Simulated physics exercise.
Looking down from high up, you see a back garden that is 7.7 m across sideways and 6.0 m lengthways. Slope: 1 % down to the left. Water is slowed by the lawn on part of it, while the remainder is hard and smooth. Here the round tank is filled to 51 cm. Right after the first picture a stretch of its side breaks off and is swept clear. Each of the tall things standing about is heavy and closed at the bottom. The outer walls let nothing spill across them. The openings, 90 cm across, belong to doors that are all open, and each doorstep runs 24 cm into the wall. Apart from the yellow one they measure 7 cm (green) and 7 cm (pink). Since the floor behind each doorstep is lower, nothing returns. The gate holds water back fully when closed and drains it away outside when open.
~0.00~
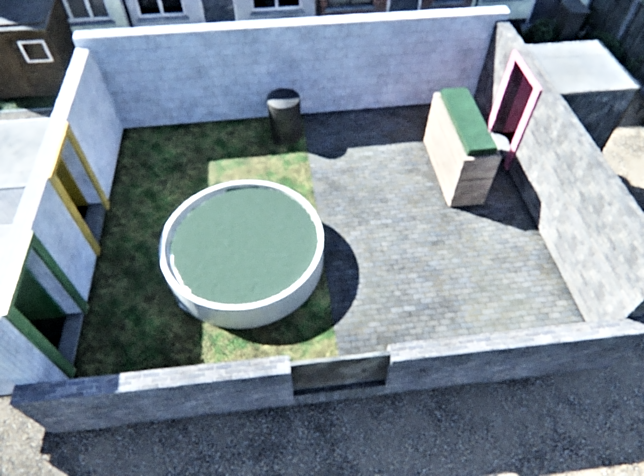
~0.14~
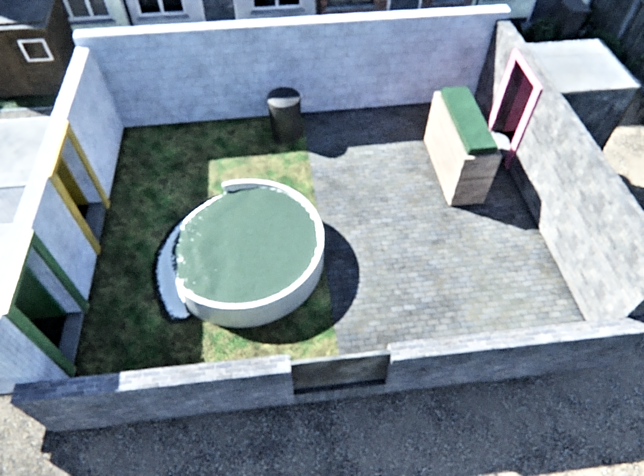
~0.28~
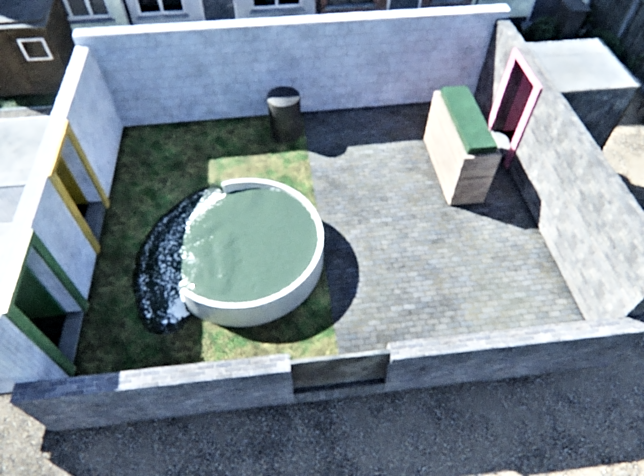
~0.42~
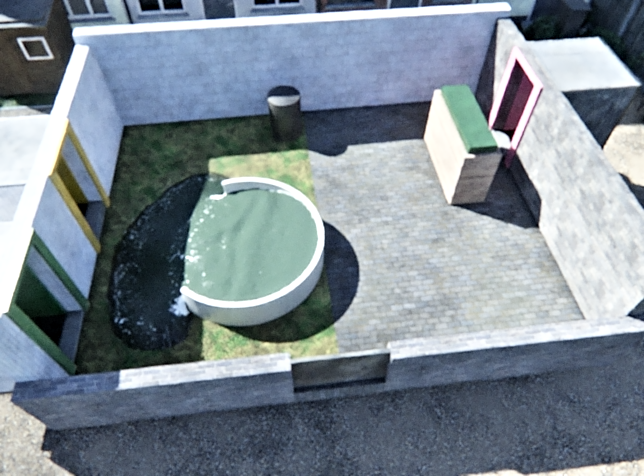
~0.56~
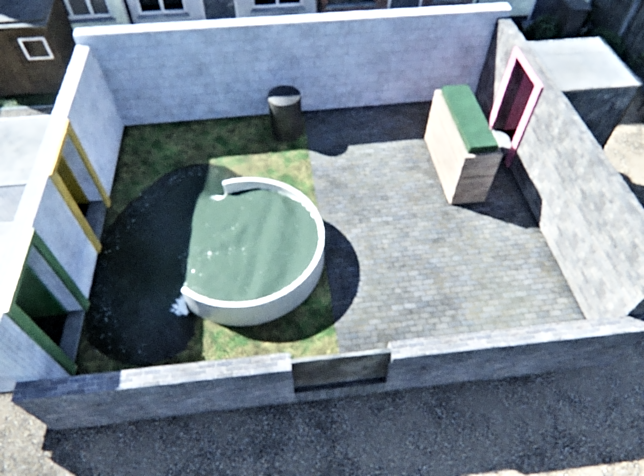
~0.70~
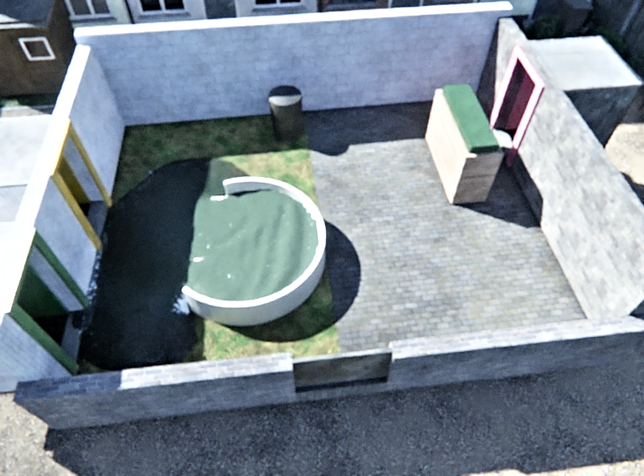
Water pouring from the broken left side of a round tank, spreading dark across the lawn to the yellow door.
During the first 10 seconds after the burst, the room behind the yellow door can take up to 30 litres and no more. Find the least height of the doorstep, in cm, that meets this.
The doorstep would need to be roughly 23 cm high.
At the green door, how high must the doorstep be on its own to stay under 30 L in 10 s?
Green door, minimum about 16 cm.
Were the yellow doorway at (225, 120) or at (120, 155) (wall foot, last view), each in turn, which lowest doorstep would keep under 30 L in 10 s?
Roughly 8.5 cm for the first and 13.0 cm for the second.
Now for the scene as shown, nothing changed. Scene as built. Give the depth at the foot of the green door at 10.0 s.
Some 8.5 cm.
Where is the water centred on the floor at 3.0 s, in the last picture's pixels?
The water's centre is at about (171, 230).
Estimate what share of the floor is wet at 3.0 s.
Around 30 per cent of the free floor.
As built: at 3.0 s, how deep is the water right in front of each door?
Green door 16 cm, yellow door 22 cm, pink door 0 cm.
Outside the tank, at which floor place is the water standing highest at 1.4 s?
Look close to (108, 264).
After 1.4 s water covers 25 % of the floor, deepest (32 cm) near (108, 264); 28 cm at the yellow door, 0 litres in over its 21 cm doorstep.
After 3.0 s water covers 30 % of the floor, deepest (30 cm) near (124, 132); 22 cm at the yellow door, 38 litres in over its 21 cm doorstep.
After 10.0 s water covers 95 % of the floor, deepest (10 cm) near (118, 162); 9 cm at the yellow door, 40 litres in over its 21 cm doorstep.
At the yellow door as built, the water arrived by 0.7 s and peaked near 33 cm at 1.6 s.
Run again over the same 10 s with other heights there, 46 litres in over 20.5 cm, 7 litres over 28 cm. The limit of 30 litres is kept from about 23 cm up.
